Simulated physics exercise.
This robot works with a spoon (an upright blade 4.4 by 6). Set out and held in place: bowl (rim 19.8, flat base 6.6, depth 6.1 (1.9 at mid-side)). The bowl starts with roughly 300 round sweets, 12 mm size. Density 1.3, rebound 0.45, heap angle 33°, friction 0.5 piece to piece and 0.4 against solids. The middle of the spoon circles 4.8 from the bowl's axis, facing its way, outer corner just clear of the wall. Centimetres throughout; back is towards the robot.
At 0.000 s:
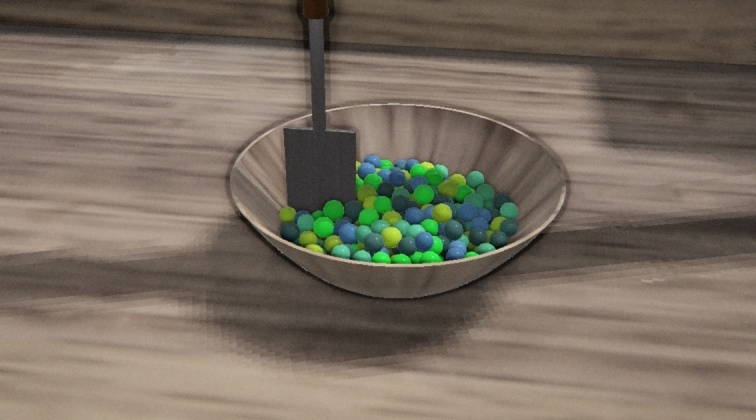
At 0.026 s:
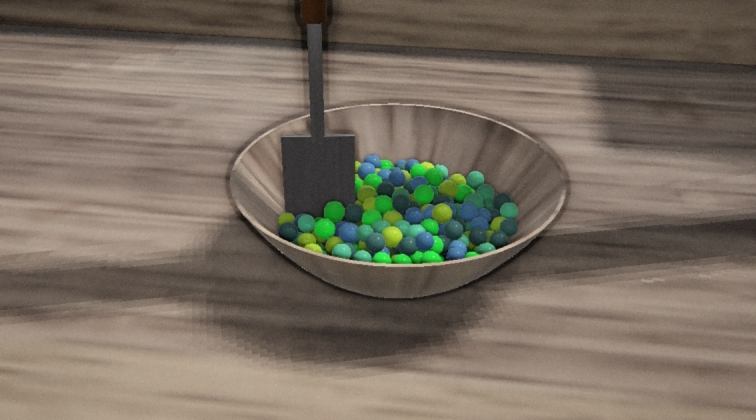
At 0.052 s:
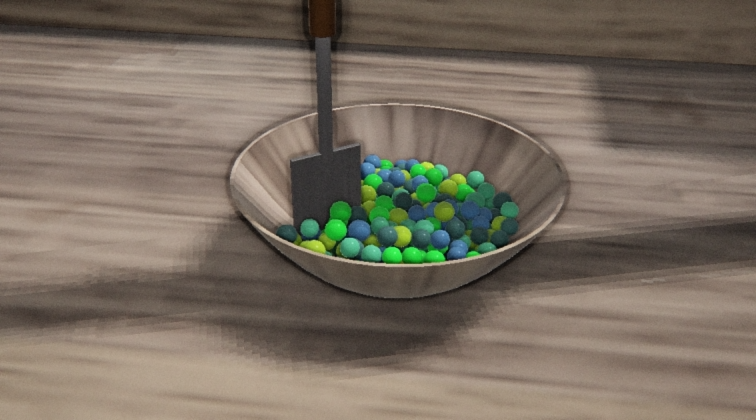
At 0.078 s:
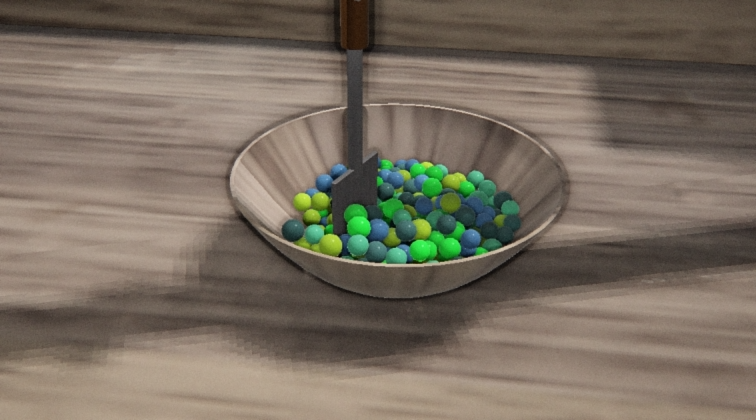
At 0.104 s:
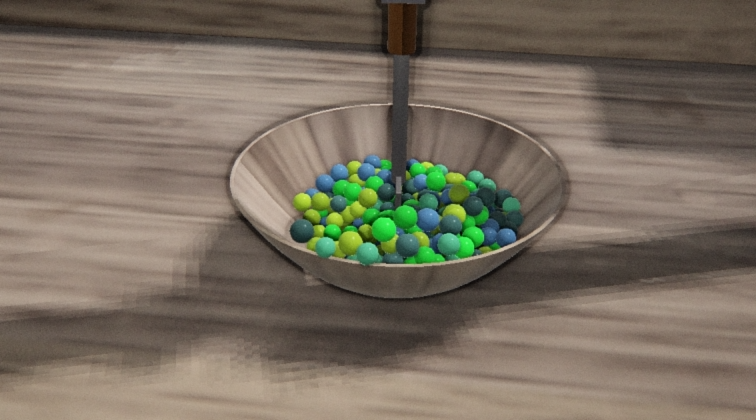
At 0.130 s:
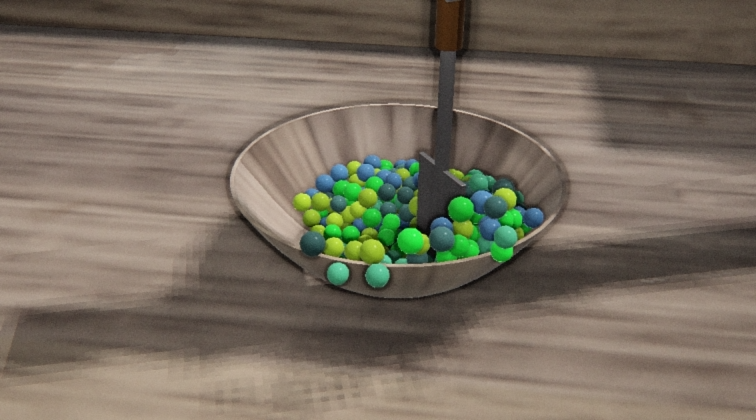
The clip shows a flat upright blade on a handle dipping into a bowl of green, blue and yellow balls, then sweeping from left to right while turning, pushing balls towards the right side and near rim.
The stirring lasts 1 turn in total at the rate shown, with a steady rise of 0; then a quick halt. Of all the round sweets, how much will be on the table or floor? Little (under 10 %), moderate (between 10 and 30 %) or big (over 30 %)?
Answer: Big; over 30 % of the round sweets finish on the table or floor.
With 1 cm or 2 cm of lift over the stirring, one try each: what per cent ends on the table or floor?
Some 35 and 25 per cent.
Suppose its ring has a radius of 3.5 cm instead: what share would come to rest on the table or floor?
Then about 35 per cent.
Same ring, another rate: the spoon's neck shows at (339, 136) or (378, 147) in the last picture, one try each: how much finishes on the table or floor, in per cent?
Some 10 and 20 per cent.
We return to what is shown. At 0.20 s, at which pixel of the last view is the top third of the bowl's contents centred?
Near (474, 150).
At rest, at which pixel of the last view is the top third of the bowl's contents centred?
Around (344, 252).
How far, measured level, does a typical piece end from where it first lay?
Roughly 10 cm.
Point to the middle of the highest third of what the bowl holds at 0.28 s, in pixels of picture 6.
Around (353, 141).
After 0.20 s, 211° round, highest piece 10 above the table; 265 in the bowl, 38 in flight or on the tool.
After 0.28 s, 295° round, highest piece 11 above the table; 220 in the bowl, 12 on the table or floor, 71 in flight or on the tool.
After 0.51 s, 0° round, highest piece 6 above the table; 179 in the bowl, 123 on the table or floor, 1 in flight or on the tool.
After 1.21 s, 0° round, highest piece 5 above the table; 179 in the bowl, 124 on the table or floor.
In the end, 179 in the bowl, 124 on the table or floor. That is 41 % on the table or floor.
